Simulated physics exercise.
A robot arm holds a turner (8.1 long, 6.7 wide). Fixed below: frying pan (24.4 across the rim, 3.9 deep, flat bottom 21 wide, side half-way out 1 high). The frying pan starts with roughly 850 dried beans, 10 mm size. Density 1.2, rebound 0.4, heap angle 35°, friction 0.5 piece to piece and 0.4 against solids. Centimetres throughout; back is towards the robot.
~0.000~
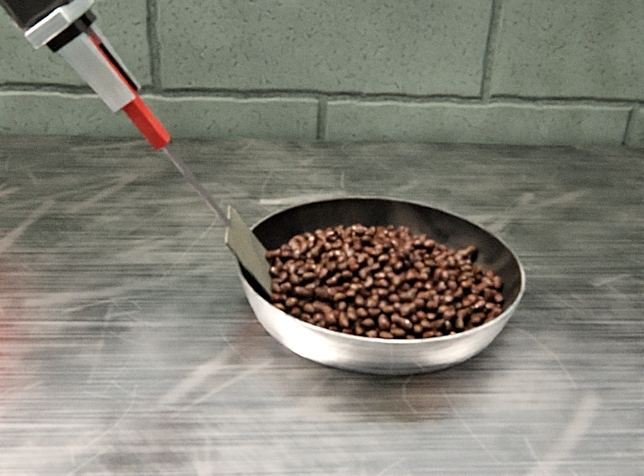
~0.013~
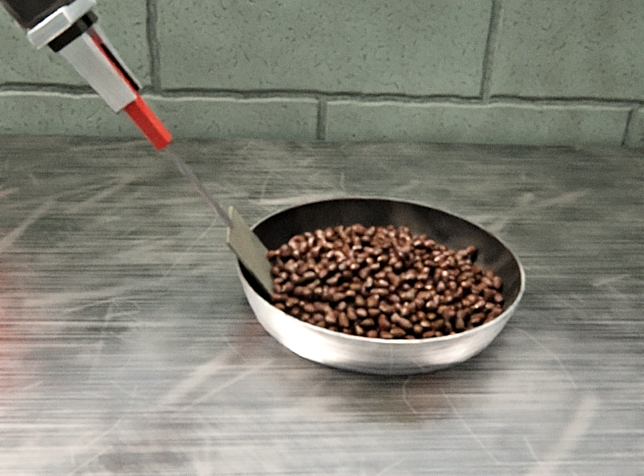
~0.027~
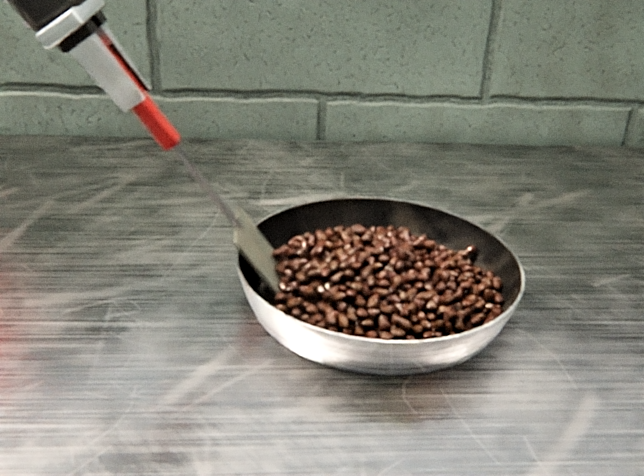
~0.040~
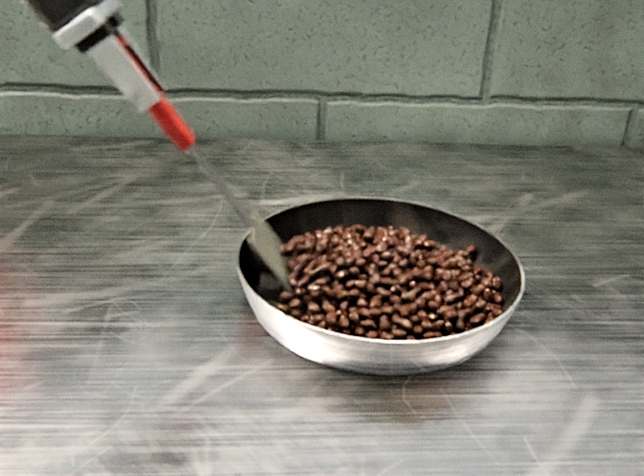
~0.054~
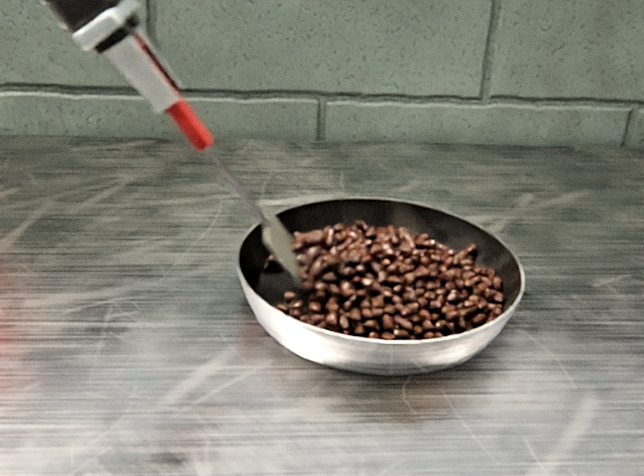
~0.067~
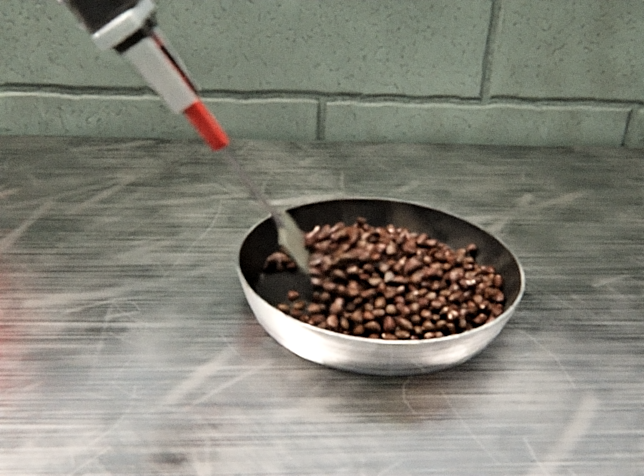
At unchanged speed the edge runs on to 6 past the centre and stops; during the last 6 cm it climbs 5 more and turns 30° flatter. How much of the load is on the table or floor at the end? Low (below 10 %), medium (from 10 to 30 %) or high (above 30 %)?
On the table or floor the share is medium, from 10 to 30 %.
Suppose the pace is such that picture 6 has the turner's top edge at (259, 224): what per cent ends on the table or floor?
About 5 per cent.
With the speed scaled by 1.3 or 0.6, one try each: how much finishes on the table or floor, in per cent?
Some 15 and 5 per cent.
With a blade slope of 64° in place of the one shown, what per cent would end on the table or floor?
Then about 10 per cent.
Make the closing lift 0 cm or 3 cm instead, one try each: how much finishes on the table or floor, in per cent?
Some 0 and 5 per cent.
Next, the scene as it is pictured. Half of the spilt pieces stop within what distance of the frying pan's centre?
Some 26 cm.
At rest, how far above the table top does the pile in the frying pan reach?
Some 4.5 cm.
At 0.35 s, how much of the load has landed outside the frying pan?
Roughly 15 per cent.
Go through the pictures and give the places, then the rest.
Turner top edge at (228, 223), sloping 55°; upper third of the load around (371, 273), from x 270 to 500, top at y 230; 853 in the frying pan, in the first picture.
Turner top edge at (229, 224), sloping 55°; upper third of the load around (371, 273), from x 270 to 500, top at y 230, in the second picture.
Turner top edge at (237, 224), sloping 55°; upper third of the load around (368, 273), from x 270 to 500, top at y 230, in the third picture.
Turner top edge at (251, 224), sloping 55°; upper third of the load around (366, 270), from x 270 to 500, top at y 230, in the fourth picture.
Turner top edge at (266, 224), sloping 55°; upper third of the load around (370, 267), from x 270 to 500, top at y 225, in the fifth picture.
Turner top edge at (282, 225), sloping 55°; upper third of the load around (372, 265), from x 270 to 500, top at y 220; 853 in the frying pan, in the sixth picture.
After 0.10 s, sloping 54°, highest piece 6 above the table; 853 in the frying pan.
After 0.13 s, sloping 43°, highest piece 7 above the table; 853 in the frying pan.
After 0.35 s, sloping 25°, highest piece 5 above the table; 732 in the frying pan, 118 on the table or floor, 3 on the blade or in flight.
After 1.40 s, sloping 25°, highest piece 5 above the table; 732 in the frying pan, 121 on the table or floor.
At rest, 732 in the frying pan, 121 on the table or floor. That is 14 % on the table or floor.
